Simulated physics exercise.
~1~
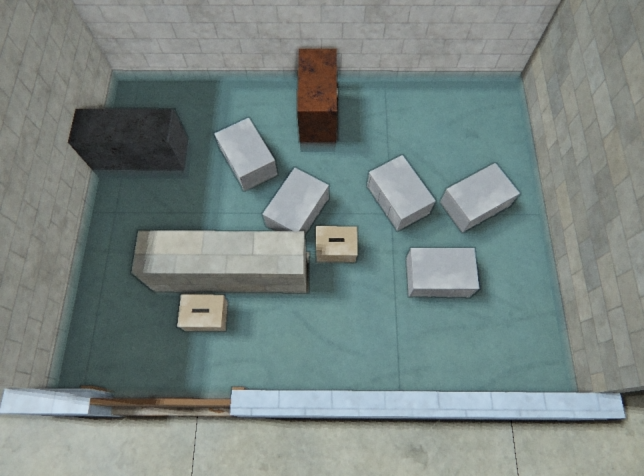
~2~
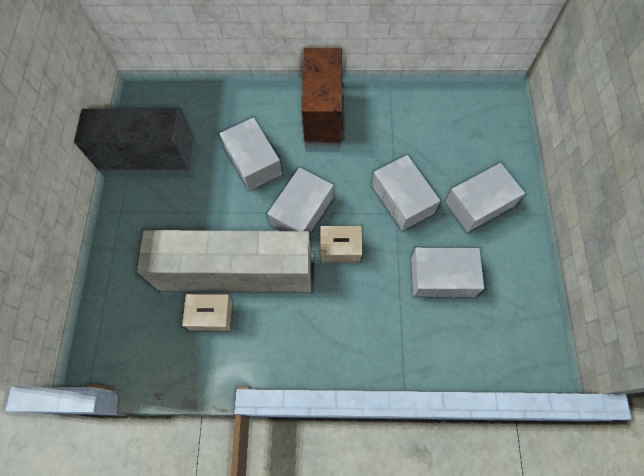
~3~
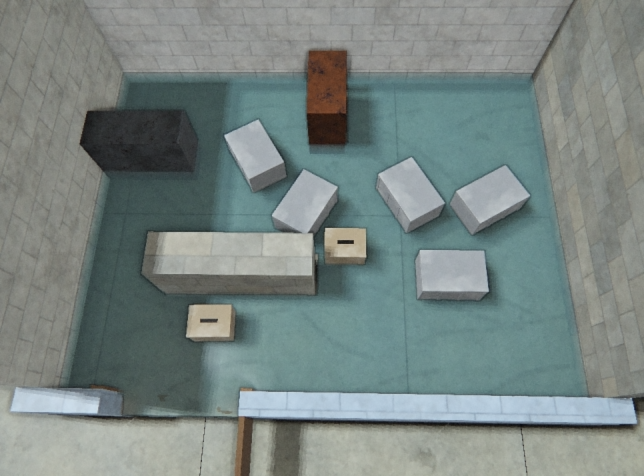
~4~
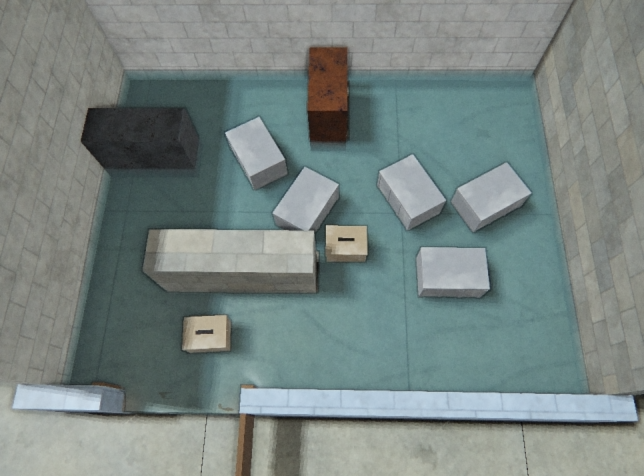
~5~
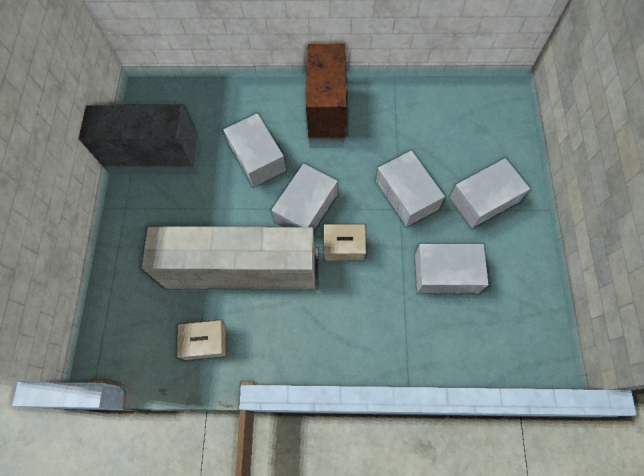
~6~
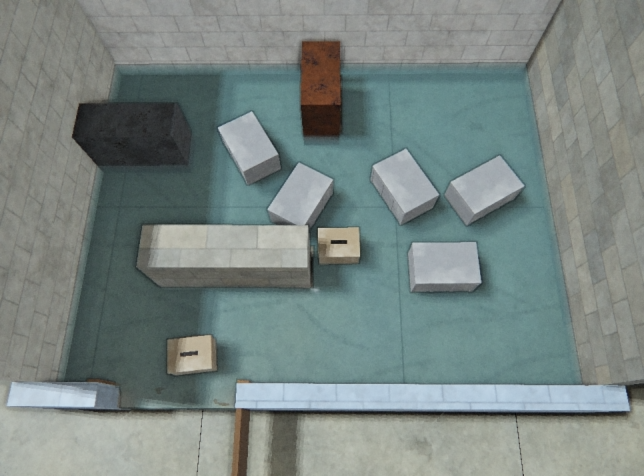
To begin with, two small tan totes float near a long pale block in a flooded room, among grey blocks, as a brown door in the lower wall swings outward. The nearer tote then drifts down and slightly left towards the opening, while the other barely moves beside the long block.
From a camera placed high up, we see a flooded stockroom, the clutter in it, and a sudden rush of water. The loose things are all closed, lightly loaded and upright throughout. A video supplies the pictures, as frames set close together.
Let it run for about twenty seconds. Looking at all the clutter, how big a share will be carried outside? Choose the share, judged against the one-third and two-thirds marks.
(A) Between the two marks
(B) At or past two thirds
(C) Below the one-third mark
Answer: B.
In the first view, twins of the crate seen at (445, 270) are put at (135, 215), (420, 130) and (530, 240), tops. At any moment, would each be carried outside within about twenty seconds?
Lab note - results by position: Exited, retained, retained.
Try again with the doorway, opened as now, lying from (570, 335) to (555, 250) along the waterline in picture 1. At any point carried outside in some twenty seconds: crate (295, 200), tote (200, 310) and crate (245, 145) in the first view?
Item one gets away, item two doesn't escape, item three doesn't escape.
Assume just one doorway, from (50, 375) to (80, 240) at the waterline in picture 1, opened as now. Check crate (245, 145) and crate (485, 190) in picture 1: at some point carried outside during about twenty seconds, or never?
So the first is lost and the second is retained.
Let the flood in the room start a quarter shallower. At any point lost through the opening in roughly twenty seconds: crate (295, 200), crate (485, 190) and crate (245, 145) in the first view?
Sequence: Not removed / not removed / removed.
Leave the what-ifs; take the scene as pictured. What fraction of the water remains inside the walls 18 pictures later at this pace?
I'd put it near 72 per cent.
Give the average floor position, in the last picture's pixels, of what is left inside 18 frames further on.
(312, 259).
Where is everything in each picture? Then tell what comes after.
A tote at (201, 311) floats; a tote at (337, 241), afloat; 0 of 7 have shifted, in the first picture.
A tote at (206, 310), afloat; a tote at (341, 240) floats; 0 of 7 have shifted, in the second picture.
A tote at (209, 321), afloat, close to its start; a tote at (345, 242) floats; 1 of 7 have shifted, in the third picture.
A tote at (205, 332) floats, close to its start; a tote at (346, 240), afloat; 1 of 7 have shifted, in the fourth picture.
A tote at (199, 339) floats, close to its start; a tote at (345, 239) floats; 1 of 7 have shifted, in the fifth picture.
A tote at (189, 354), afloat, a stride from its start; a tote at (339, 242) floats, close to its start; 2 of 7 have shifted, in the sixth picture.
A moment on, 1 of 7 are out; 6 afloat.
Next, 2 of 7 are out; 5 afloat.
Later, 4 of 7 are out; 3 afloat.
In the end, 5 of 7 are out; 2 afloat.
